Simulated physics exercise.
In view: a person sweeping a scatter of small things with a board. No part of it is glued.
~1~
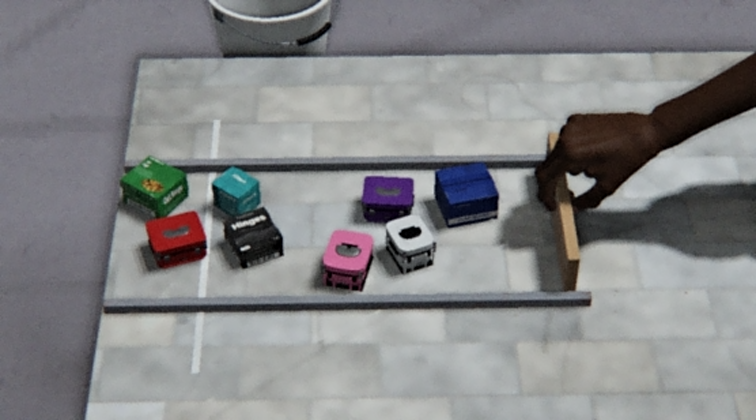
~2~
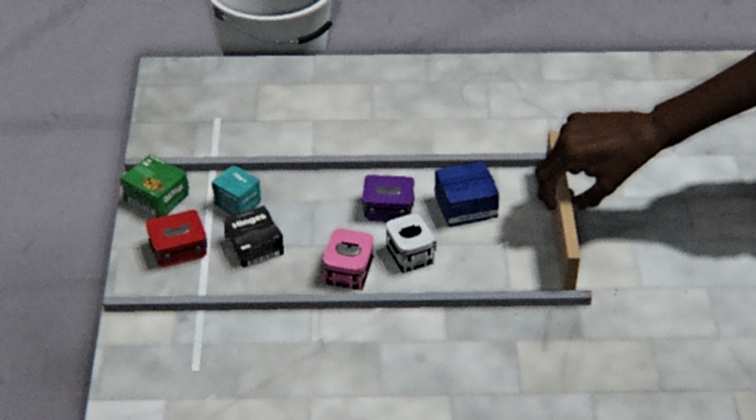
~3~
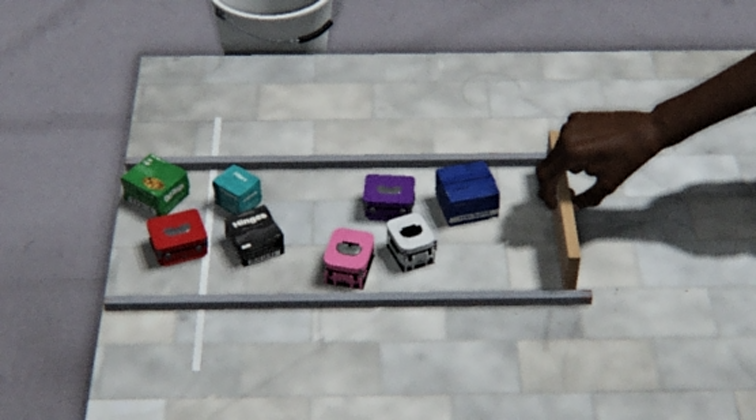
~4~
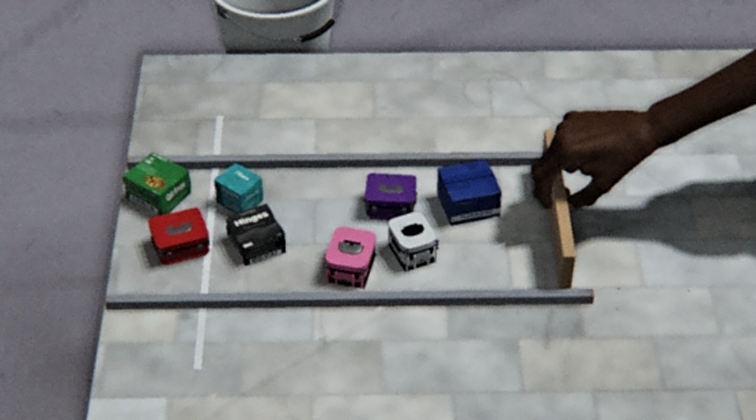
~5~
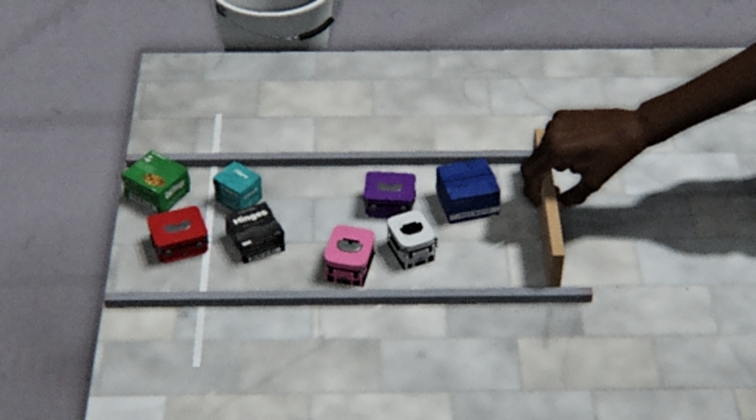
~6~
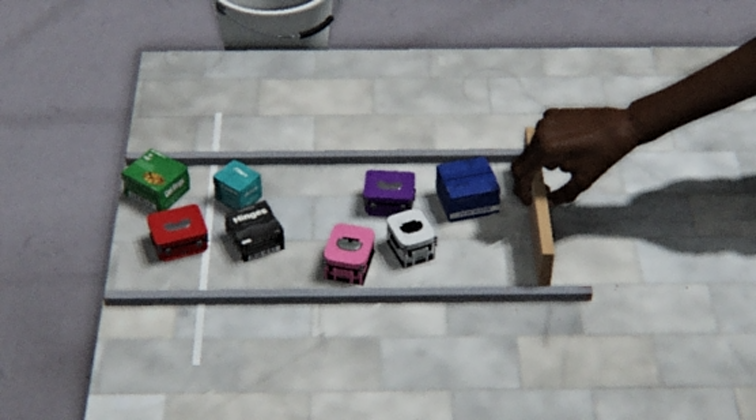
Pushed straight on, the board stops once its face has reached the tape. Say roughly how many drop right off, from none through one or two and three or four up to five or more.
Those that leave the table: Three or four.
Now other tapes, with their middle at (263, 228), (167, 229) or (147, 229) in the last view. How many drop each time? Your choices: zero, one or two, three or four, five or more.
Counting what would fall each time, I get one or two; five or more; five or over.
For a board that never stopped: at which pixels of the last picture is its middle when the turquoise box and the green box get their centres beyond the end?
I'd put it close to (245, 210), and close to (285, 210) for the other one.
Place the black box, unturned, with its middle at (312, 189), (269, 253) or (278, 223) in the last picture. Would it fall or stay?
Gone; Safe; Safe.
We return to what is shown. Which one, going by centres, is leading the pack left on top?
The foremost one is the purple case.
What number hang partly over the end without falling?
The count is 2.
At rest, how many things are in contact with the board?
It touches 3.
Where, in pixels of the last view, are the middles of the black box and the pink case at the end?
First (137, 237), then (174, 269).
Soon after, none off yet; green box at rest near (156, 181); red case at rest near (178, 234); turquoise box at rest near (238, 187).
Then, none off yet; green box at rest near (156, 181); red case at rest near (178, 234); turquoise box moved a little near (216, 187).
Further on, none off yet; green box tipped well over near (94, 186); red case moved about its own width near (129, 238); turquoise box moved well along near (129, 192).
At rest, the number that fall off is three or four; fallen, turquoise box, red case and green box.
